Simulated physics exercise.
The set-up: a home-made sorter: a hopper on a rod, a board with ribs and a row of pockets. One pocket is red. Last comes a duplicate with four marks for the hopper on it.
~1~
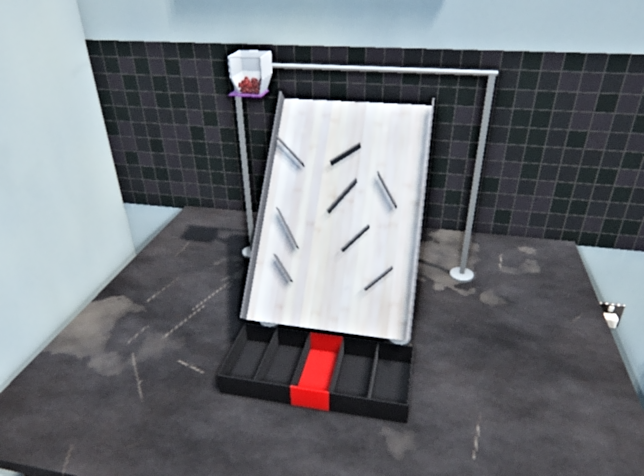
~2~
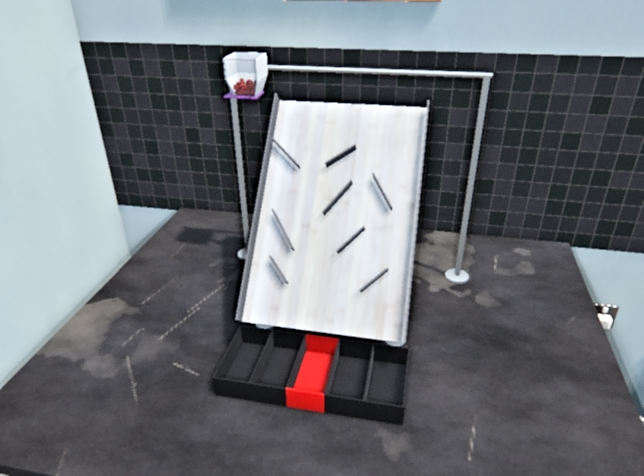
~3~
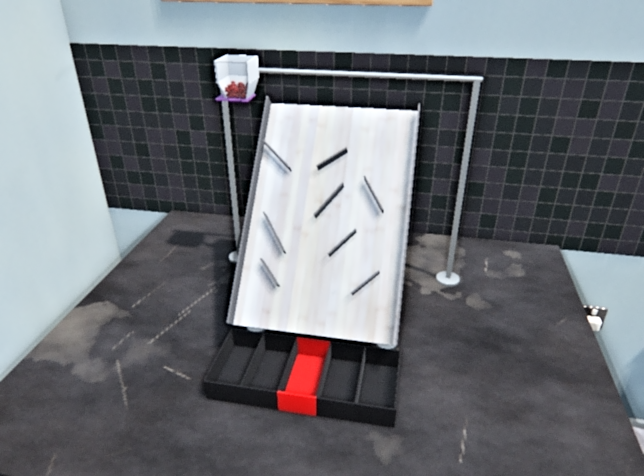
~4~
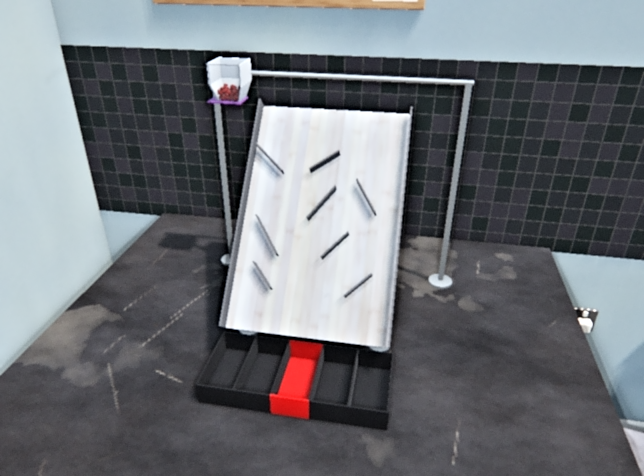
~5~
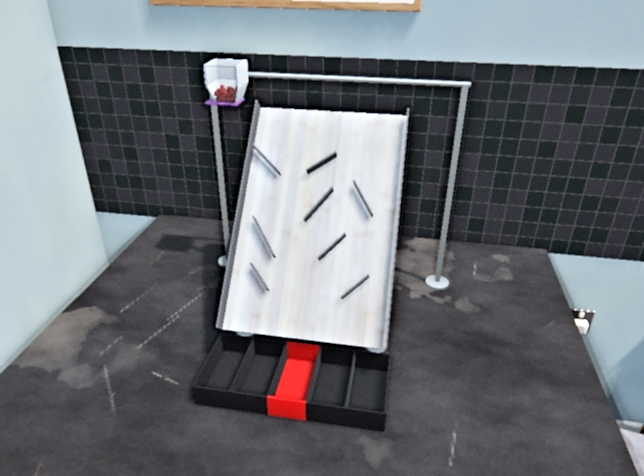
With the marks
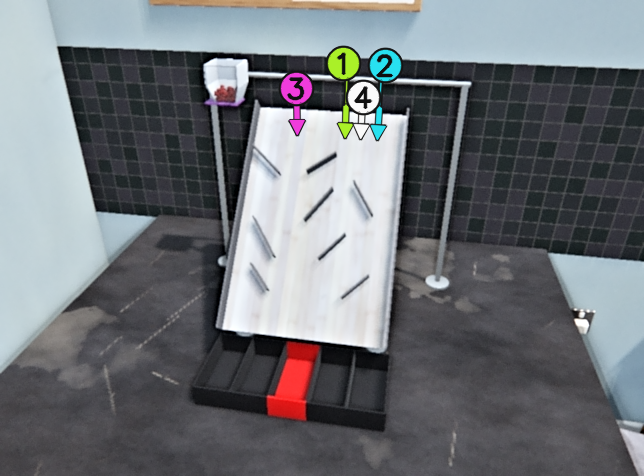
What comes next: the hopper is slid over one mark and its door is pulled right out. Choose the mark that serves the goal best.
Mark 3.
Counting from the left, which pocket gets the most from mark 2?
The fifth from the left.
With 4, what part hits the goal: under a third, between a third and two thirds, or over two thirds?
Under a third.
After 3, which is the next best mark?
That would be 1.
On the marked copy, mark 1 meets the board at (345, 132); mark 2 meets the board at (377, 134); mark 3 meets the board at (297, 129); mark 4 meets the board at (360, 133).
With 1, roughly a third in the red pocket, roughly half in other pockets, about a tenth held on the board, just a few outside the box.
With 2, about a tenth in the red pocket, the larger part in other pockets, about a tenth outside the box.
With 3, roughly half in the red pocket, roughly a quarter in other pockets, about a tenth outside the box.
With 4, about a tenth in the red pocket, roughly two thirds in other pockets, about a tenth outside the box.
